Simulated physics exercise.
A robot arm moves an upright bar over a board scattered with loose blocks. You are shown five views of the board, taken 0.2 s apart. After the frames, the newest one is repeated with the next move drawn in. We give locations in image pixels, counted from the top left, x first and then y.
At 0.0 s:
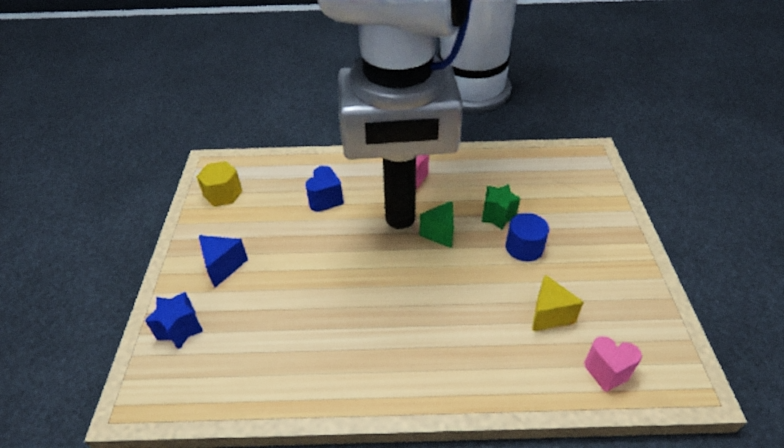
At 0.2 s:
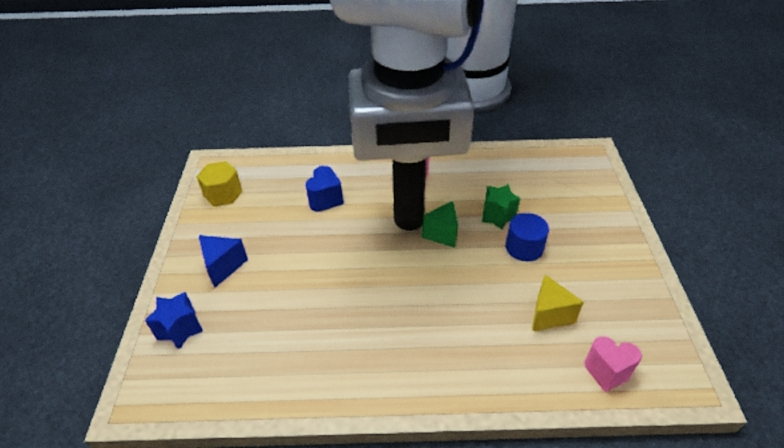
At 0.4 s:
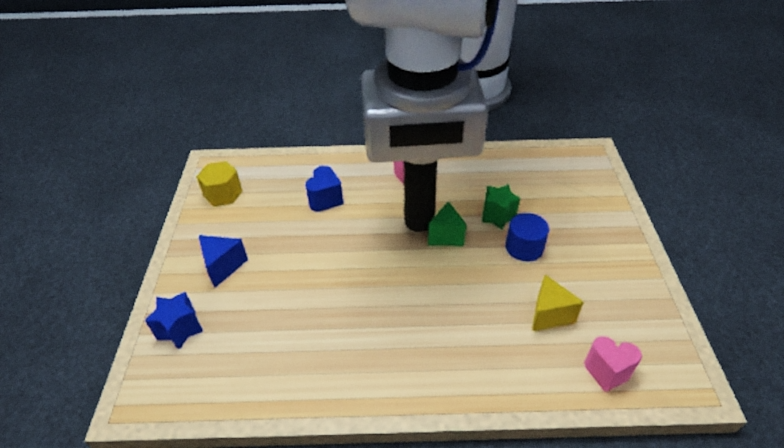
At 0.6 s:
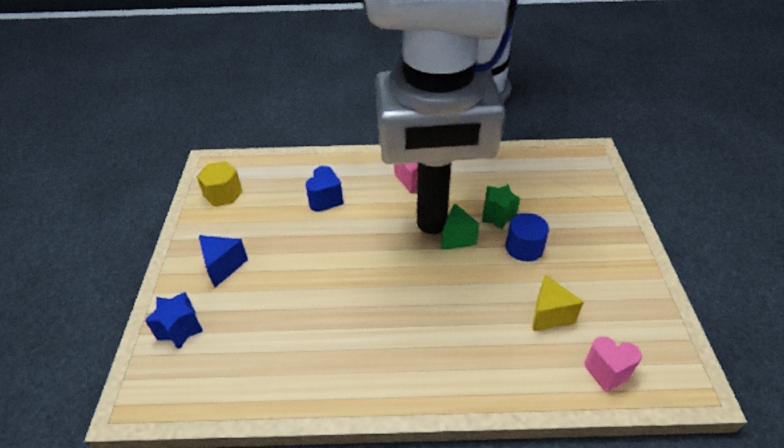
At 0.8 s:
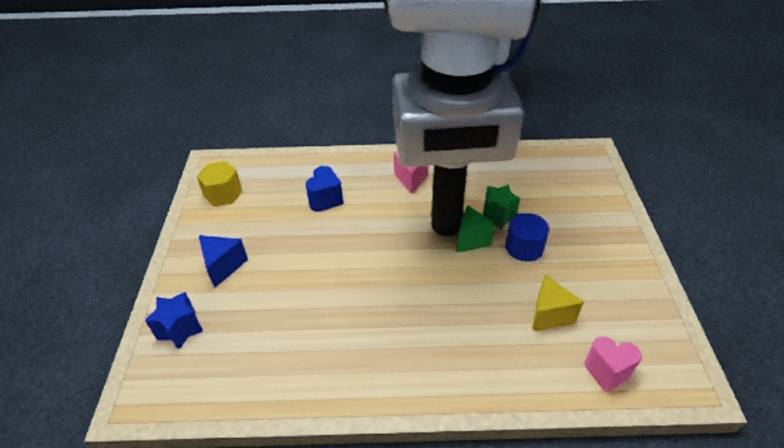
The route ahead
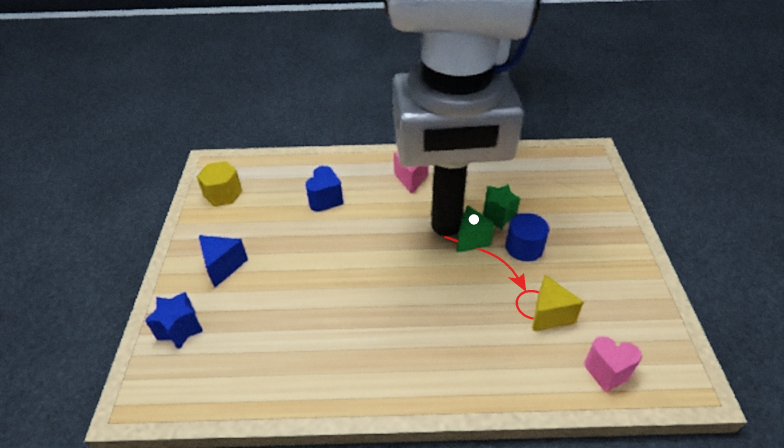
At the start, a robot arm holds an upright black bar just left of a green triangle on a wooden board scattered with colourful blocks. The bar moves a short way right, pushing and turning the triangle, which ends up closer to the green star and blue cylinder while the other blocks stay still.
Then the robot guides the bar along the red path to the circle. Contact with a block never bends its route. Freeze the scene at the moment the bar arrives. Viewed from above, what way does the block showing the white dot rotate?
Its rotation is counterclockwise.
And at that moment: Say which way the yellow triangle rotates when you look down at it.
Viewed from above: Clockwise.
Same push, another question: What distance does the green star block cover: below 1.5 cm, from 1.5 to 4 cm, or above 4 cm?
It ends under 1.5 cm away.
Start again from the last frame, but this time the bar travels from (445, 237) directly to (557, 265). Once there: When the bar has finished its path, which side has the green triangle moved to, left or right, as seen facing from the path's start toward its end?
It moves left.
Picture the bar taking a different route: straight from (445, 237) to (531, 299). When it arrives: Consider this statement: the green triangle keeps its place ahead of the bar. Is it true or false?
The statement is incorrect.
The line goes from (445, 237) by way of (482, 250) and (514, 272) to (534, 305); the dot is on the green triangle.
The first path, step by step. One third of the way, bar (484, 239); green triangle (514, 229), turned 30° anticlockwise; blue cylinder (555, 227).
Two thirds of the way, bar (517, 262); green triangle (532, 231), turned 60° anticlockwise; blue cylinder (566, 226).
At the end, bar (537, 294); green triangle (532, 231), turned 60° anticlockwise; green star block unmoved; blue cylinder (566, 226); yellow triangle (567, 303), turned 20° clockwise.
